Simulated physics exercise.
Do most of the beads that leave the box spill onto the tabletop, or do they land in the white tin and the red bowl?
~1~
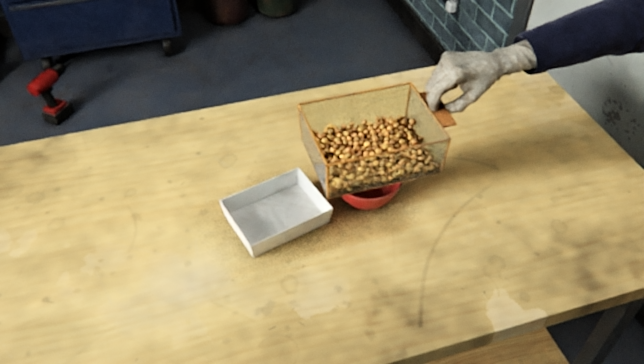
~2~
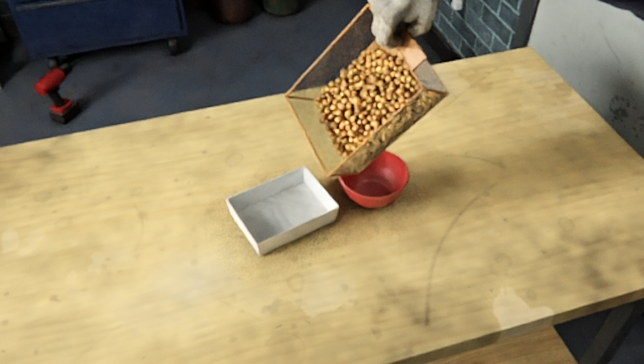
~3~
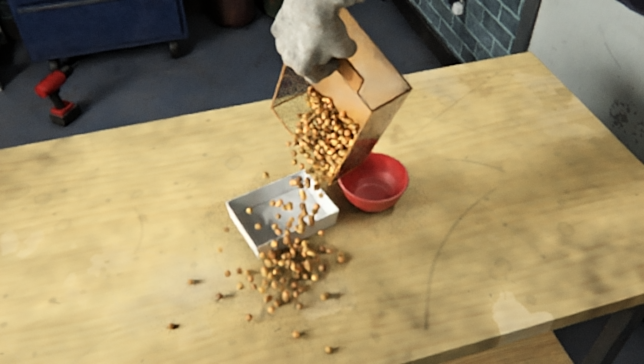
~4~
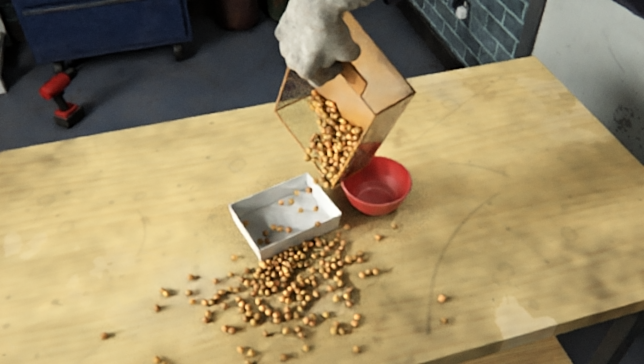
Most of them spill onto the tabletop. Only a few end up in the white tin and the red bowl stays empty, while a large share of the beads is still in the box.
